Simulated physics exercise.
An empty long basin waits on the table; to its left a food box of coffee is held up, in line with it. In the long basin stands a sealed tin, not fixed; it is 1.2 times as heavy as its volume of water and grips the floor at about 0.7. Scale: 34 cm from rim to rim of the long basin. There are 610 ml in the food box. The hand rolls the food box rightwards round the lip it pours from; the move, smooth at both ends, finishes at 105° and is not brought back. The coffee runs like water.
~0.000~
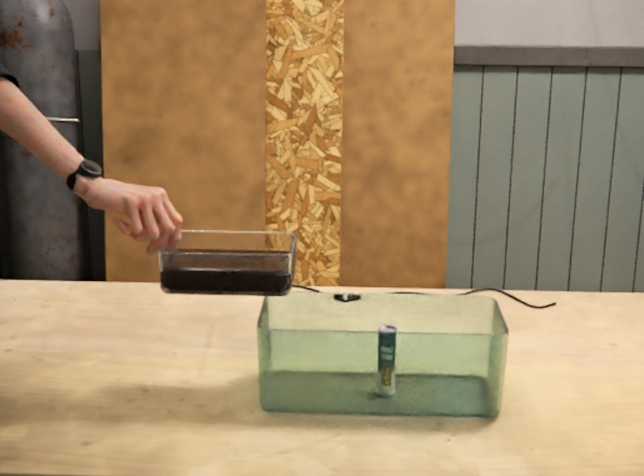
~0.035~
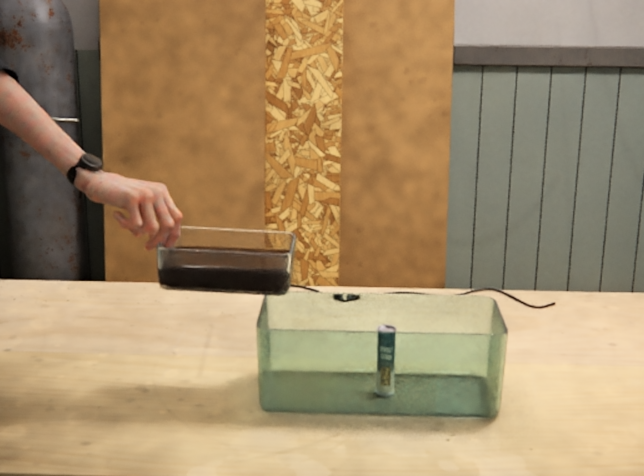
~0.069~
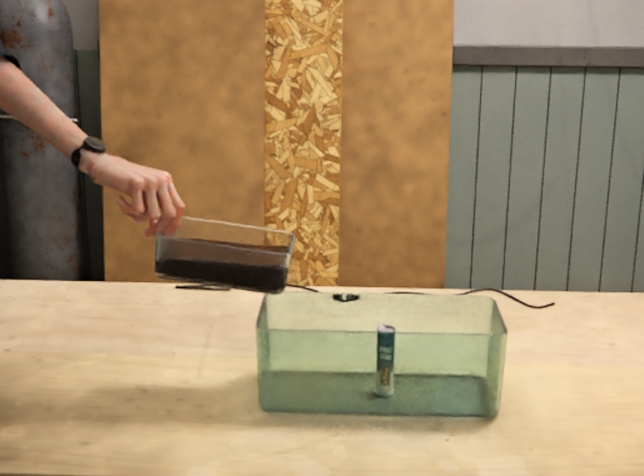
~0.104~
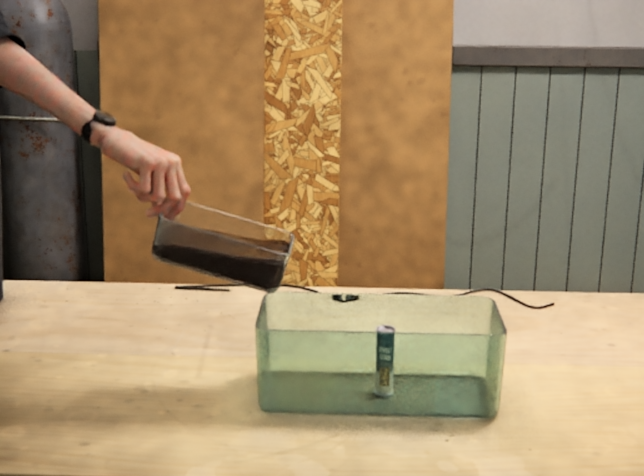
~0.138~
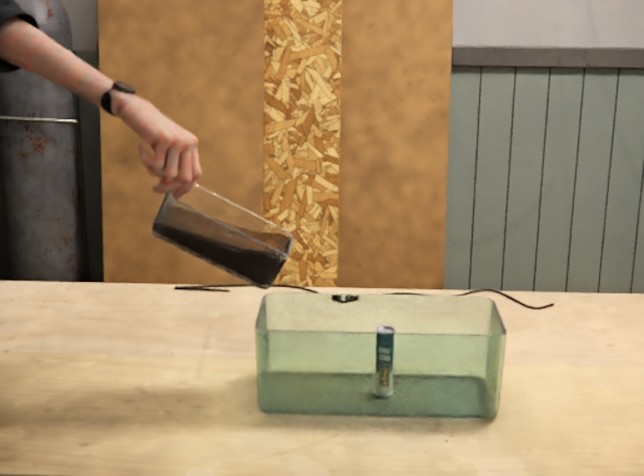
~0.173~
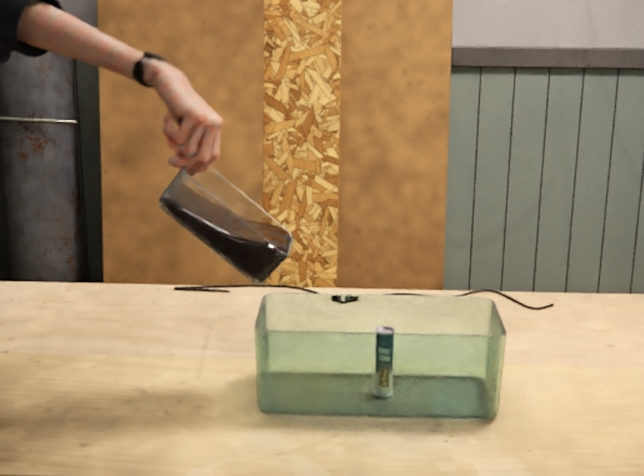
Hand steadily tilting a clear box of dark liquid down to the right, beside a long greenish basin on a wooden table.
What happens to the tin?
It goes over.
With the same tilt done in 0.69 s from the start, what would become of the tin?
Then it goes over.
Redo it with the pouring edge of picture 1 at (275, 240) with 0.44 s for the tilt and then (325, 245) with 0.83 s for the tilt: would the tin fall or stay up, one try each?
First it falls; then it stays up.
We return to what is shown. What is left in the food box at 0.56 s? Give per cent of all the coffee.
Some 3 per cent.
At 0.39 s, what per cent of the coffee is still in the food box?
Some 32 per cent.
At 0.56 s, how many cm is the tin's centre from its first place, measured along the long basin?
Some 2 cm.
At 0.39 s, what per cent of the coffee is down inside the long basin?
Near 7 in a hundred.
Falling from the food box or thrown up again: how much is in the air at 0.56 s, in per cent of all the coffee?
Some 9 per cent.
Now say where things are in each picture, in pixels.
Tilt 0°; pouring edge (294, 245); surface from (168, 258) to (292, 260); the long basin's rim runs from (262, 311) to (502, 316); the tin's top is at (387, 331), in the first frame.
Tilt 2°; pouring edge (293, 245); surface from (166, 255) to (291, 259), in the second frame.
Tilt 7°; pouring edge (292, 245); surface from (164, 248) to (290, 254), in the third frame.
Tilt 16°; pouring edge (291, 246); surface from (162, 233) to (288, 249), in the fourth frame.
Tilt 27°; pouring edge (291, 246); surface from (162, 214) to (285, 243), in the fifth frame.
Tilt 40°; pouring edge (290, 247); surface from (169, 189) to (278, 234), in the sixth frame.
Then, 0.39 s in, the tilt is 105° and 32 per cent is still to pour; the tin stands where it began.
Then, 0.56 s in, the tilt is 105° and 3 per cent is still to pour; the tin leans 10°.
Then, 0.73 s in, the tilt is 105° and 0 per cent is still to pour; the tin lies on its side.
Then, 0.91 s in, the tilt is 105° and 0 per cent is still to pour; the tin lies on its side.
Finally, the tin lies on its side.
